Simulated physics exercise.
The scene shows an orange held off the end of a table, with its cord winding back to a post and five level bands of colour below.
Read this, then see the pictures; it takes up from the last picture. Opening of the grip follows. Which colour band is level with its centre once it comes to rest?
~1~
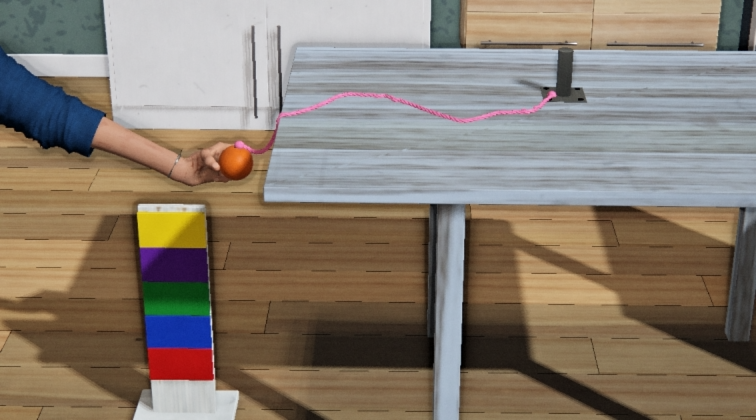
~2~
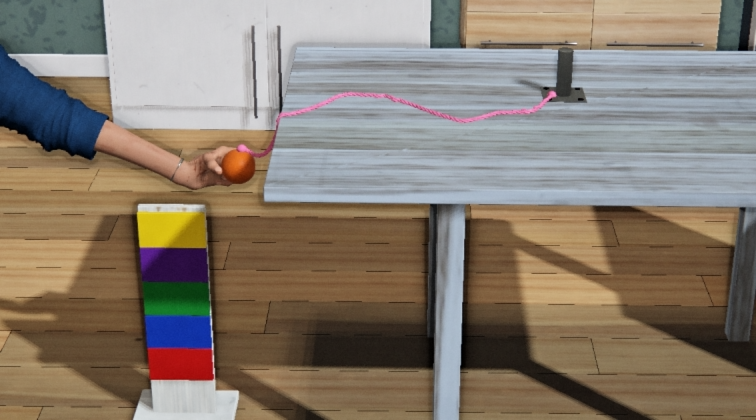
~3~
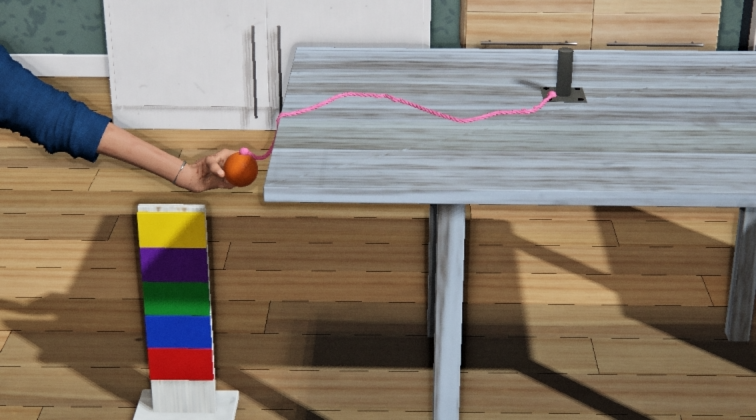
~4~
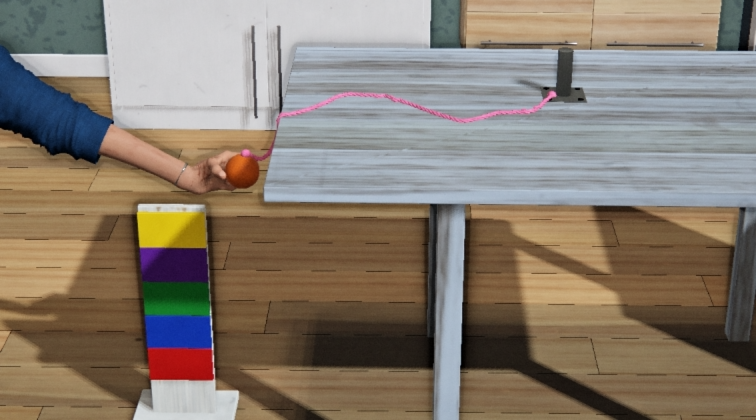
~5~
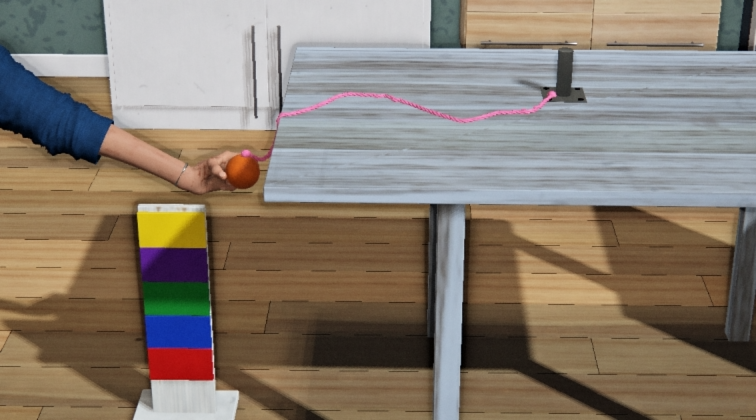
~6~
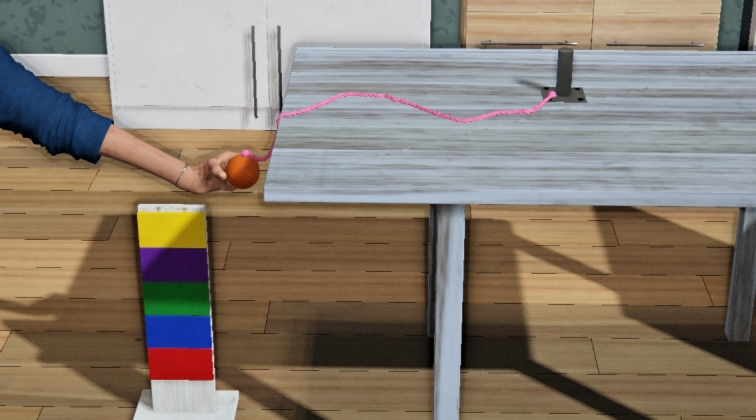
The green band.
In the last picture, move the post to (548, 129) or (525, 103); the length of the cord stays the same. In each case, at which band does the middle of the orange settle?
Going case by case, it's blue and then blue.
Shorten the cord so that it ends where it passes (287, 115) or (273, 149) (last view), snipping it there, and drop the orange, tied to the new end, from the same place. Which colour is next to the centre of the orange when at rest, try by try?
Try by try: Yellow; purple.
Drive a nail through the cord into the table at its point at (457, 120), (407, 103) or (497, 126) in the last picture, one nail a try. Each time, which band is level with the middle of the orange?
Answer: Purple, yellow and purple, in that order.
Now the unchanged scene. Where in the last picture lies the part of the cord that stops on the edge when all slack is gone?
Roughly (362, 95).
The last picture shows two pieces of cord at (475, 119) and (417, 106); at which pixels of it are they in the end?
They finish at (421, 104) and (350, 110) respectively.
A little later, orange near (280, 273); level with purple.
Next, orange near (294, 293); level with green.
When it is over, orange near (281, 296); level with green. At green.
